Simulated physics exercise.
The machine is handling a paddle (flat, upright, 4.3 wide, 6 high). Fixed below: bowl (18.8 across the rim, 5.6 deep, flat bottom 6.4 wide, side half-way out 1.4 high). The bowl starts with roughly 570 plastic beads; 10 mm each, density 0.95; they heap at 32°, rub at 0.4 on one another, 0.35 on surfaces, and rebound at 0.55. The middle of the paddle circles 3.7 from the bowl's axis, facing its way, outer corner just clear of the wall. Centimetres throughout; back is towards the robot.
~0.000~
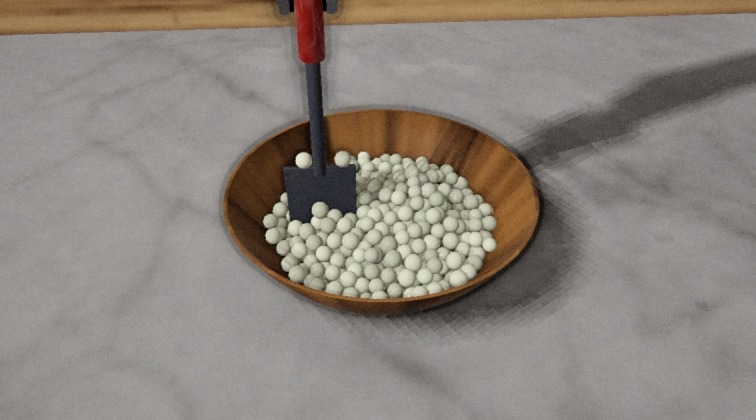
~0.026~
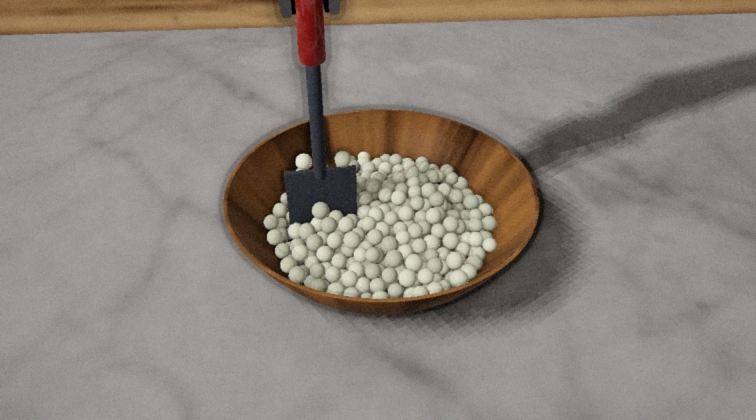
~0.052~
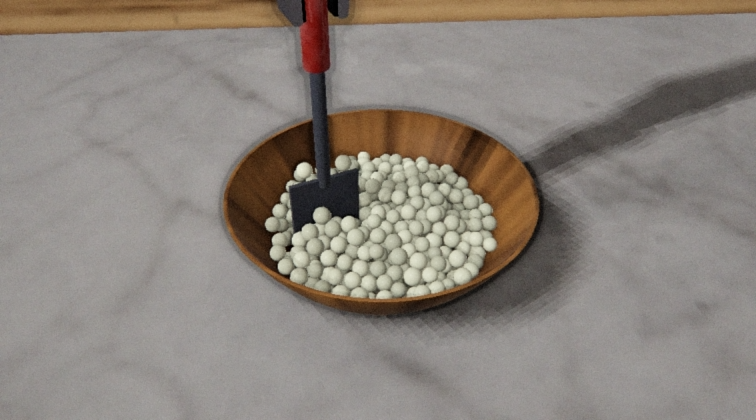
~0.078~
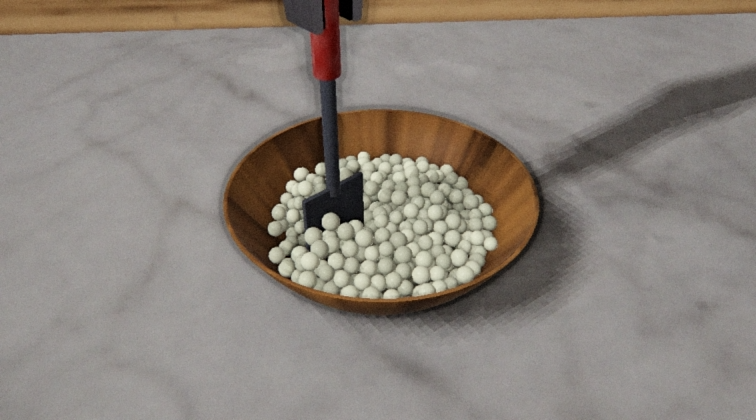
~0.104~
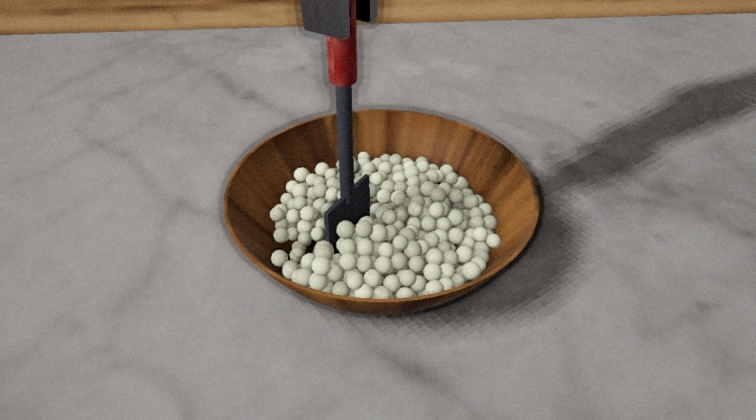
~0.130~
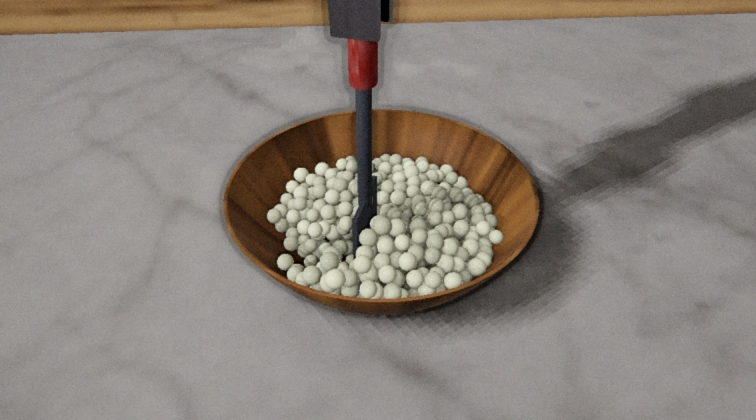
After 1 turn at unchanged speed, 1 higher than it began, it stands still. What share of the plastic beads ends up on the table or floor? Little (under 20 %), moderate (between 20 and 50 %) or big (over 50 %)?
Share on the table or floor: Little (under 20 %).
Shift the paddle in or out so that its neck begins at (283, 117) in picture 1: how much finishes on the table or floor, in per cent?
Some 10 per cent.
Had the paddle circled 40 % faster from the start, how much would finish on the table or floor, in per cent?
It would be near 30 per cent.
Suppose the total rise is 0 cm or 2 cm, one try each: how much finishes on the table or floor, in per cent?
Some 15 and 10 per cent.
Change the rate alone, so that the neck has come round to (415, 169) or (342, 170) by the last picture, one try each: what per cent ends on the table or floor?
About 35 and 5 per cent.
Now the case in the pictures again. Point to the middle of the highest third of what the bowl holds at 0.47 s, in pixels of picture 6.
Around (323, 159).
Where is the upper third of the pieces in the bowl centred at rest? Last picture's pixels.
At about (320, 228).
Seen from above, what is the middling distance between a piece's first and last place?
About 6 cm.
After 0.30 s, 182° round, highest piece 9 above the table; 541 in the bowl, 11 on the table or floor, 15 in flight or on the tool.
After 0.47 s, 292° round, highest piece 8 above the table; 509 in the bowl, 47 on the table or floor, 11 in flight or on the tool.
After 0.76 s, 0° round, highest piece 6 above the table; 490 in the bowl, 76 on the table or floor, 1 in flight or on the tool.
After 1.46 s, 0° round, highest piece 5 above the table; 490 in the bowl, 77 on the table or floor.
At rest, 490 in the bowl, 77 on the table or floor. That is 14 % on the table or floor.
